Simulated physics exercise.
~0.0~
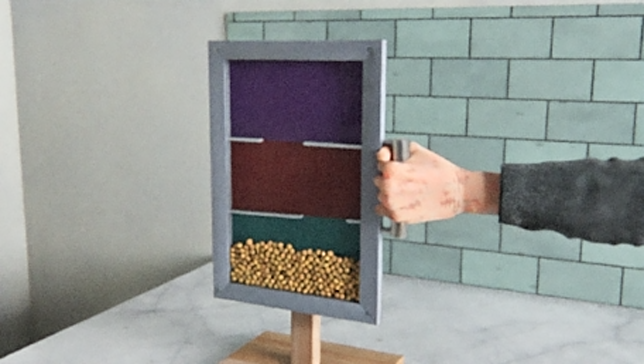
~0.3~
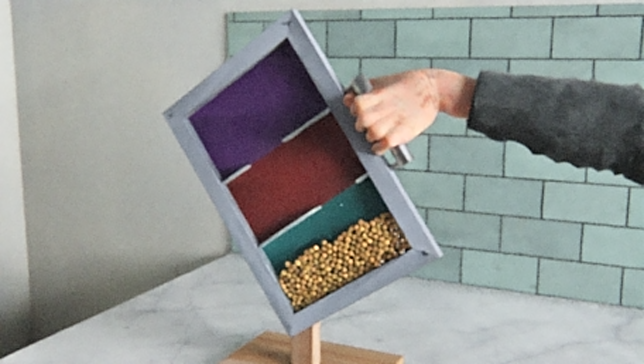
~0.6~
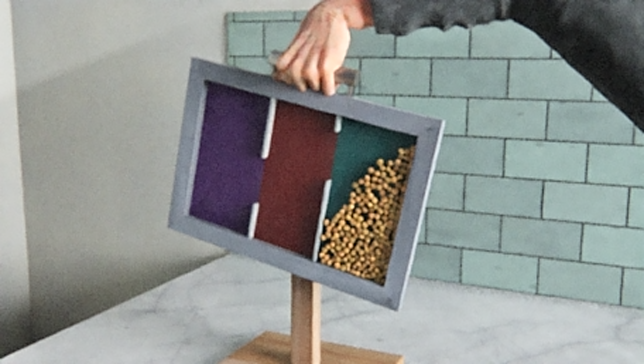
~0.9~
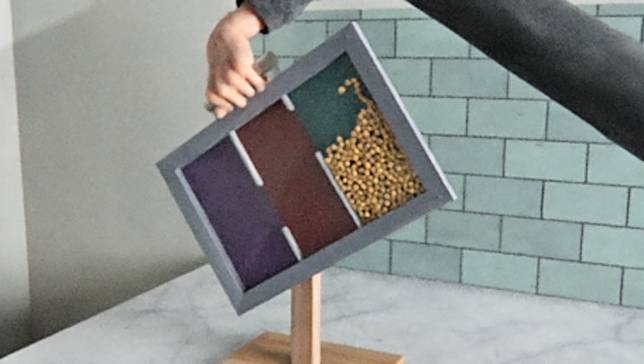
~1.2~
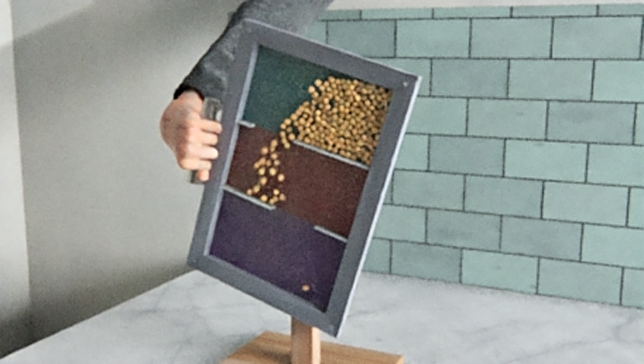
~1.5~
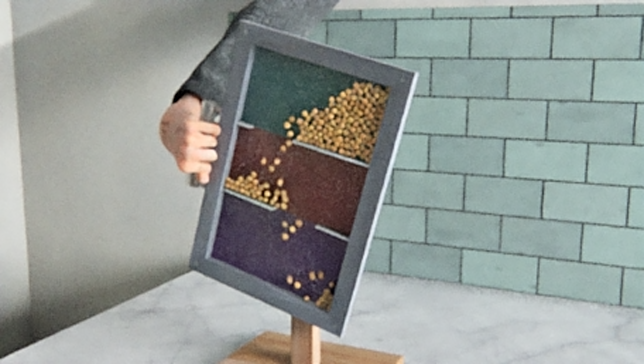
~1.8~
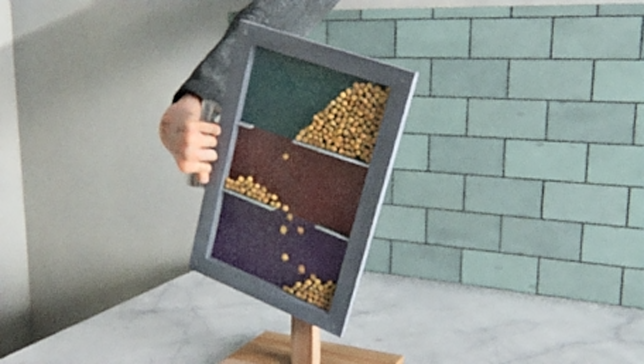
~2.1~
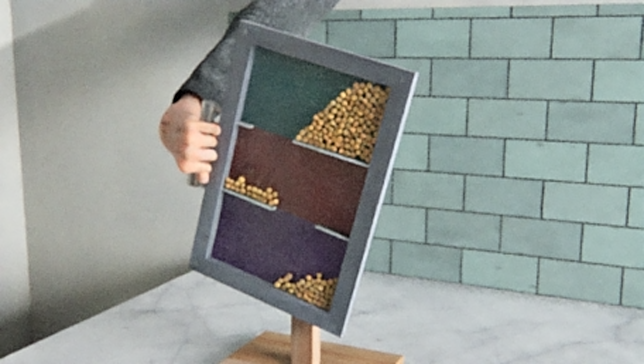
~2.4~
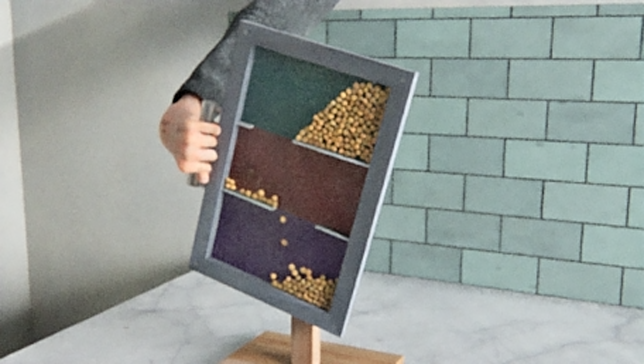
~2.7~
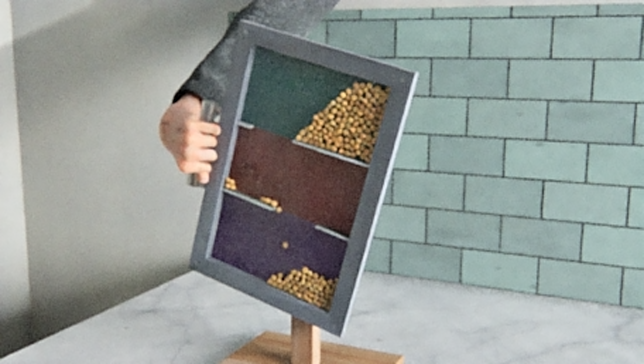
A clear-faced case of dried chickpeas stands upright on a wooden post, its purple, red and turquoise chambers stacked from top to bottom, with all the chickpeas in the turquoise one. A hand grips the handle on the right and turns the case anticlockwise onto its side, the chickpeas staying in turquoise. The hand keeps turning until the case is nearly upside down, leaning slightly. Chickpeas spill through the gap into red, and some drop on into purple. The case holds still as the stream thins, leaving most in turquoise, a smaller heap in purple and a few in red.
